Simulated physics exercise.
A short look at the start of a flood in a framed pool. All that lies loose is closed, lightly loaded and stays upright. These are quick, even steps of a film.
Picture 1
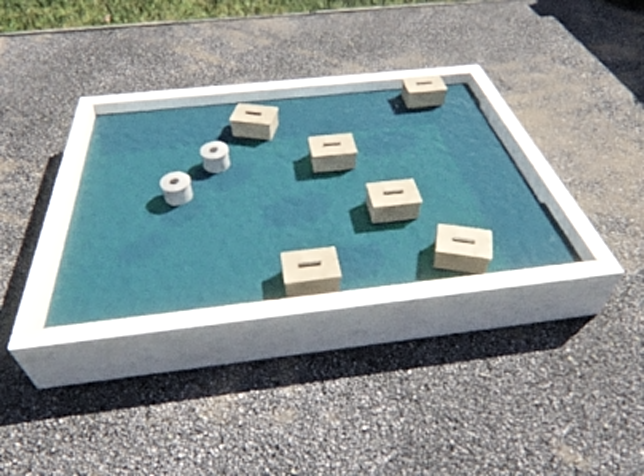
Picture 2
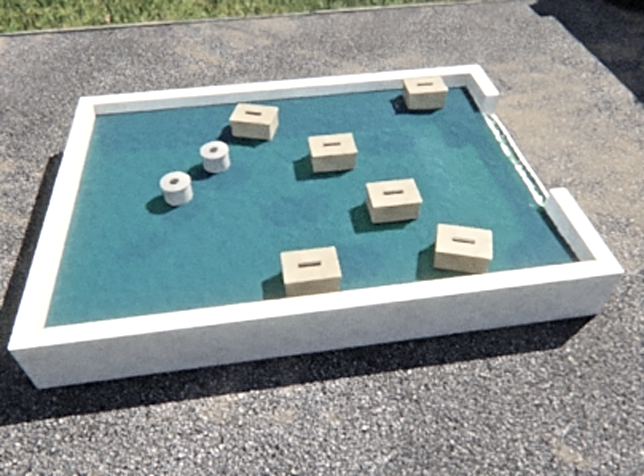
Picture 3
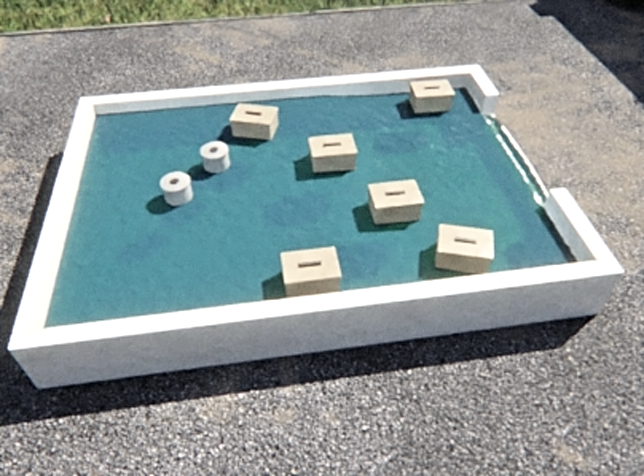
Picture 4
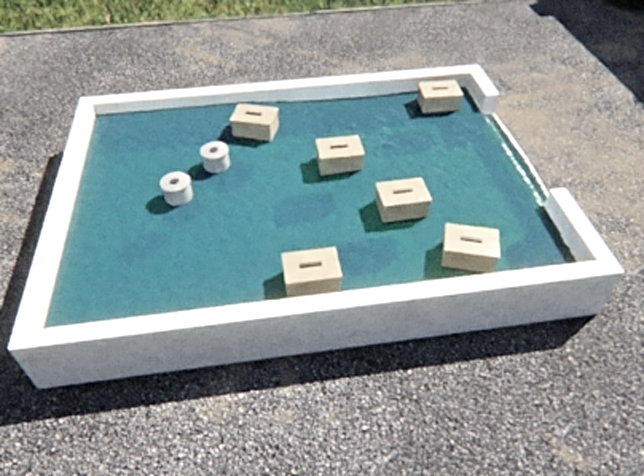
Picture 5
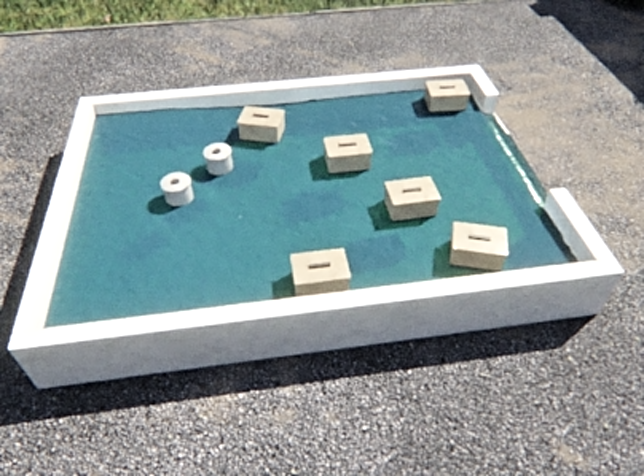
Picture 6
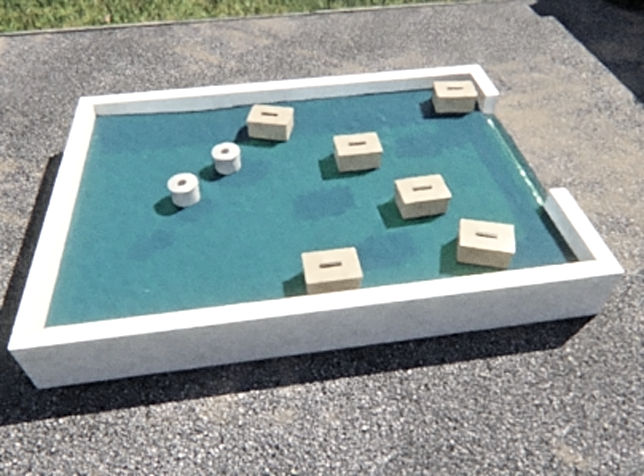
In a white-framed pool, a gap opening in the right wall, then floating tan boxes and white cylinders drifting slightly right.
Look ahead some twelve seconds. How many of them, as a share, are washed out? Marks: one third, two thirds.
It is between one and two thirds.
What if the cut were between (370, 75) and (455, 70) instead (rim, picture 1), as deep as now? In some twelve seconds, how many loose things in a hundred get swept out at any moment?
I make it 20 per cent.
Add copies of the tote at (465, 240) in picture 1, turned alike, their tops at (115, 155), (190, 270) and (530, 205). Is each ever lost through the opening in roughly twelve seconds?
One after the other: Still in, inside, yes.
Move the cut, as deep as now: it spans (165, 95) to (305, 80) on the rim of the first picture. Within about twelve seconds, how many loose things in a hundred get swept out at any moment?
Some 40 per cent.
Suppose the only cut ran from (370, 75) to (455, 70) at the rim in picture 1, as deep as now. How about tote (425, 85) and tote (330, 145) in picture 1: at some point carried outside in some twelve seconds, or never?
In turn: Carried outside, through.
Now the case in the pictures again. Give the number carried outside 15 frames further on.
The number is 2.
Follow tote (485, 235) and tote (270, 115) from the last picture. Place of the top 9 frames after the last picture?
Near (513, 215) and (302, 115).
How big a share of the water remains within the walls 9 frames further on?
Some 78 per cent.
A moment on, 0 of 8 are out; 8 afloat.
Next, 1 of 8 are out; 7 afloat.
Later, 2 of 8 are out; 6 afloat.
In the end, 4 of 8 are out; 4 afloat.
